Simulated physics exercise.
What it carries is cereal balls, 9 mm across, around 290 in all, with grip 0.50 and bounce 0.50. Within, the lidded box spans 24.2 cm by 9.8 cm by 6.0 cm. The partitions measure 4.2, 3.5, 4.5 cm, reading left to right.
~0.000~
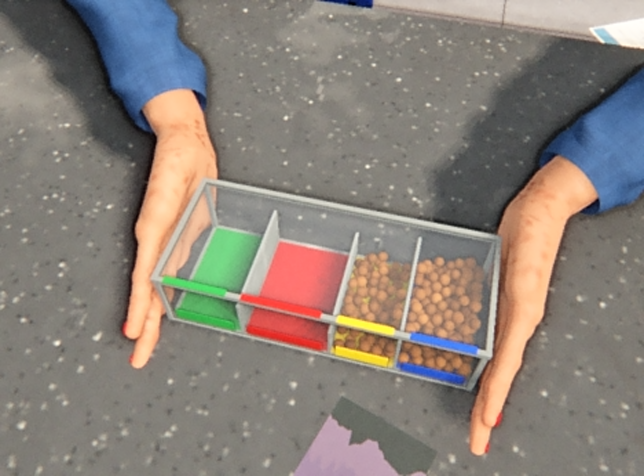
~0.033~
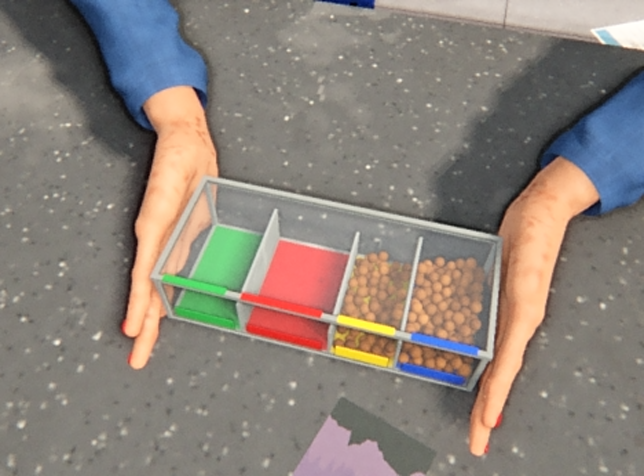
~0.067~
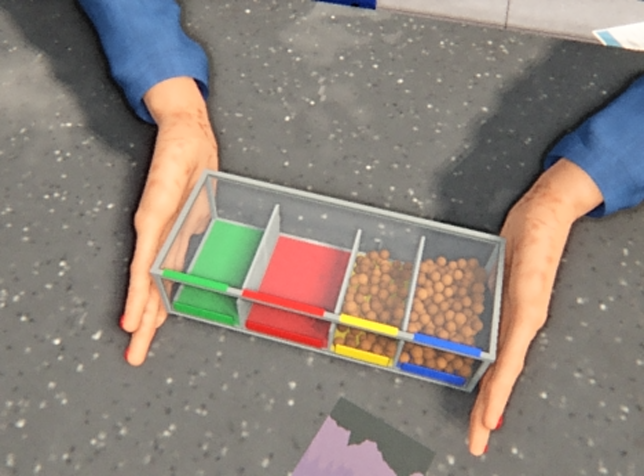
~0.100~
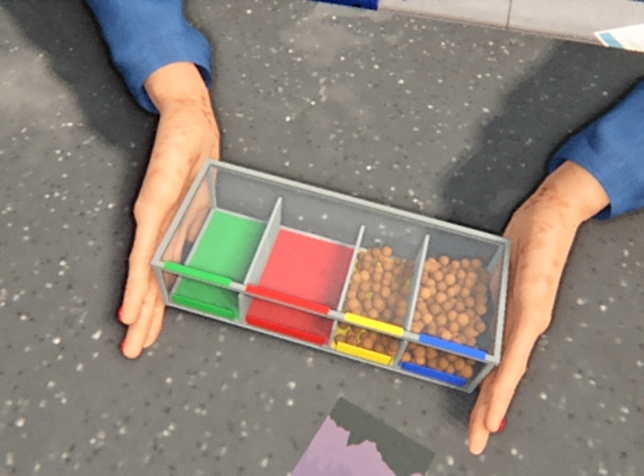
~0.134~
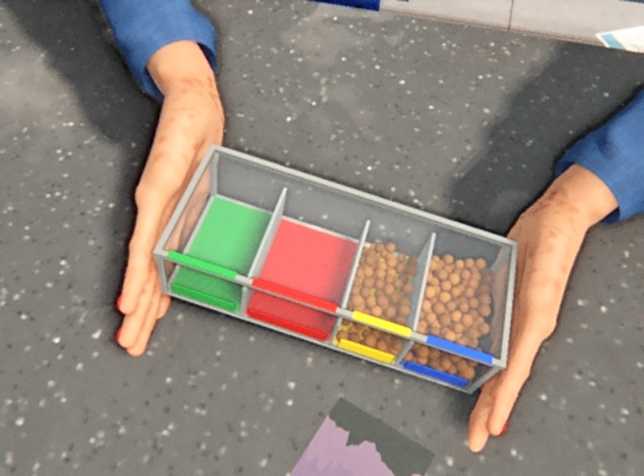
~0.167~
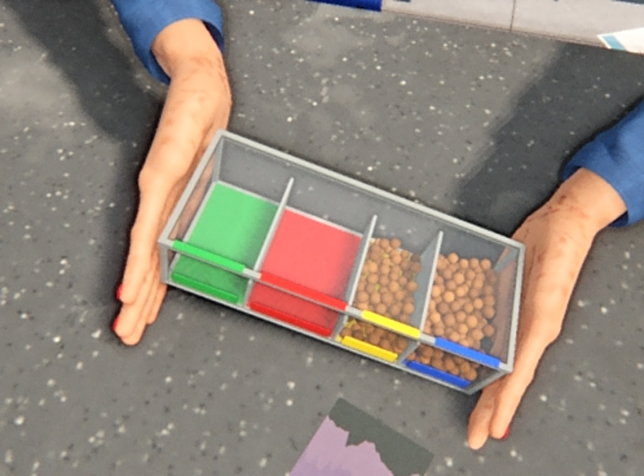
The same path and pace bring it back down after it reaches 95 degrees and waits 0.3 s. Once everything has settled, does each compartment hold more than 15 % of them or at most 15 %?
My prediction: Red: Holds a share within the limit. Blue: Holds a share past the limit. Green: Holds a share within the limit. Yellow: Holds a share past the limit.
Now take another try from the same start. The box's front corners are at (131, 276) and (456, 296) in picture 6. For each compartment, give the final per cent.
Red 10; blue 60; green 25; yellow 5.
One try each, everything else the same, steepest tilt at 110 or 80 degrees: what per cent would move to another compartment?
10 % and 0 %.
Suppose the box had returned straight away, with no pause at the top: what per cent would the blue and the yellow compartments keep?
Then, in per cent: Blue 75, yellow 25.
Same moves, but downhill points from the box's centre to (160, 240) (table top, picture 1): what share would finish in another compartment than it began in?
Something like 35 in a hundred.
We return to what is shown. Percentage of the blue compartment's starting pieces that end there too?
100 %.
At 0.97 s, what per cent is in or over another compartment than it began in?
5 %.
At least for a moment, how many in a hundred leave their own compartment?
10 per cent, give or take.
After 0.97 s, tilt 95 degrees; blue 75 %, yellow 25 %.
After 1.51 s, tilt 52 degrees; blue 75 %, yellow 25 %.
After 2.10 s, tilt 0 degrees; blue 75 %, yellow 25 %.
By 2.7 s all is still; red 0 %, blue 75 %, green 0 %, yellow 25 %.
